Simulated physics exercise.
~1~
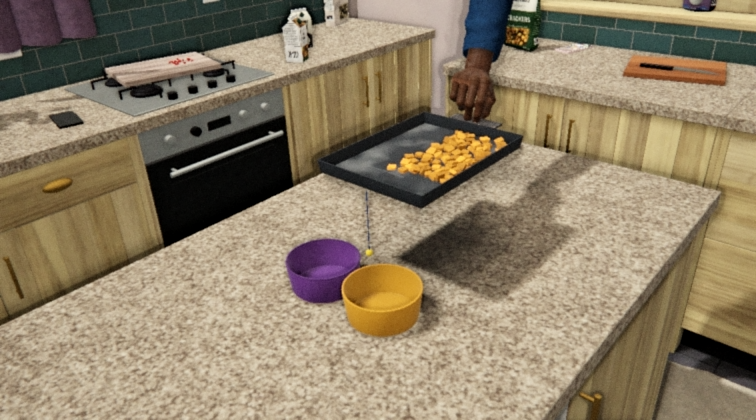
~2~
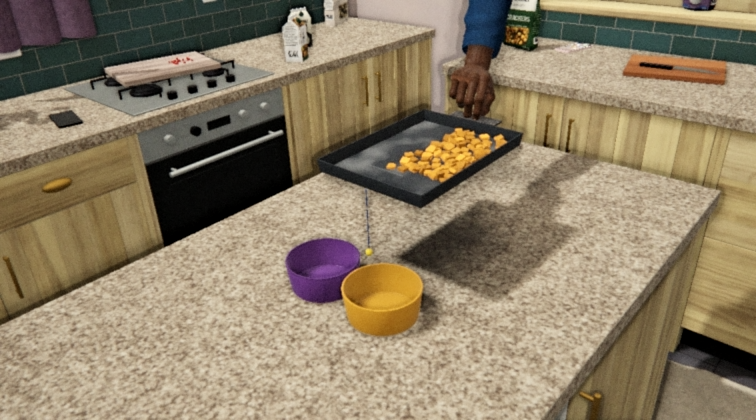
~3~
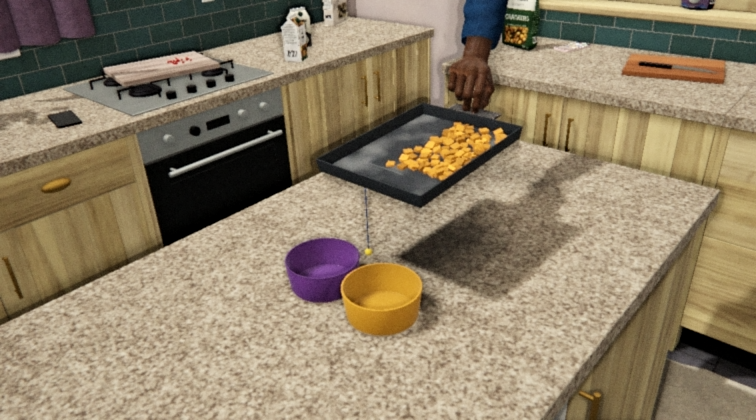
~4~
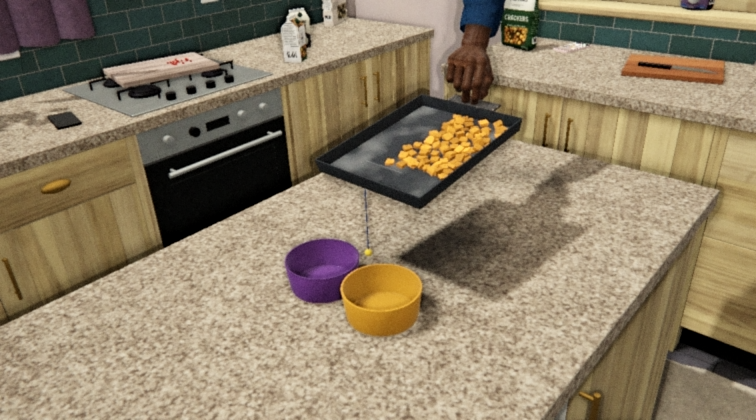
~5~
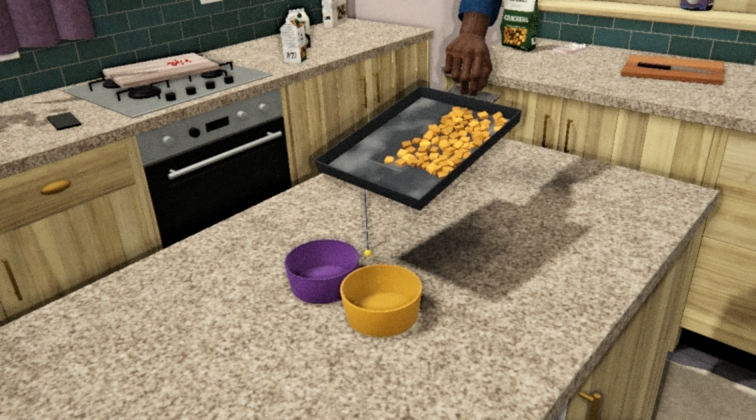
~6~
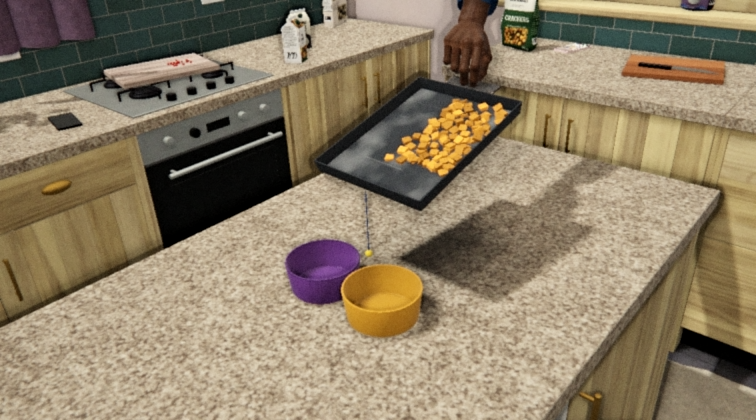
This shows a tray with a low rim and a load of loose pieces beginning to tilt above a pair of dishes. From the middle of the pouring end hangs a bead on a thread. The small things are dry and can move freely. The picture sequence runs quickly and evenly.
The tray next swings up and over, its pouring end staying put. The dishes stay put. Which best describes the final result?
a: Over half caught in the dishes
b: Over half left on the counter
a, over half caught in the dishes.
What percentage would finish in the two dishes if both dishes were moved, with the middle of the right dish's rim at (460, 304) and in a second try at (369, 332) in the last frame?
Some 40 percent in the first case, 10 percent in the second.
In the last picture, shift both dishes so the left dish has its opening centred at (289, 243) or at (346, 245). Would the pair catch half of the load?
Place 1: Lower than half; place 2: Lower than half.
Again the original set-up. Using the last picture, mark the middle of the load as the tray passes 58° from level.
Centre estimate: (398, 184).
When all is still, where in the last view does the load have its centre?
It settles centred around (381, 313).
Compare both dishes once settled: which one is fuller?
Well, that is right of the pair.
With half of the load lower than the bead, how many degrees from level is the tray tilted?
At about 110°.
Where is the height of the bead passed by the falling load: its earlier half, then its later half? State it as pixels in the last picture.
First around (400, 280), afterwards around (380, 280).
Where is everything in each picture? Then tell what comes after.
The first frame shows corners of the pouring end at (320, 160) and (421, 195), level; middle of the load at (457, 153), small crackers; left dish at (297, 286); right dish at (356, 318); bead on its thread at (369, 253).
The second frame shows corners of the pouring end at (320, 159) and (421, 194), level; middle of the load at (457, 151).
The third frame shows corners of the pouring end at (319, 159) and (420, 194), tipped barely, lowest at the right corner; middle of the load at (456, 147).
The fourth frame shows corners of the pouring end at (318, 159) and (419, 196), tipped a little, lowest at the right corner; middle of the load at (456, 142).
The fifth frame shows corners of the pouring end at (317, 160) and (419, 198), tipped a little, lowest at the right corner; middle of the load at (455, 136).
The sixth frame shows corners of the pouring end at (317, 160) and (419, 199), tipped a little, lowest at the right corner; middle of the load at (455, 131); left dish at (297, 287); right dish at (356, 319).
Soon, tray tipped steeply; nearly all on the tray; a stray few in the air.
A while on, tray tipped right over; most on the tray; a small part in the right dish; a stray few in the left dish; a stray few outside both; a stray few in the air.
Towards the end, tray tipped past a quarter turn; most in the right dish; a small part in the left dish; a small part outside both.
Finally, tray tipped past a quarter turn; most in the right dish; a small part in the left dish; a small part outside both.
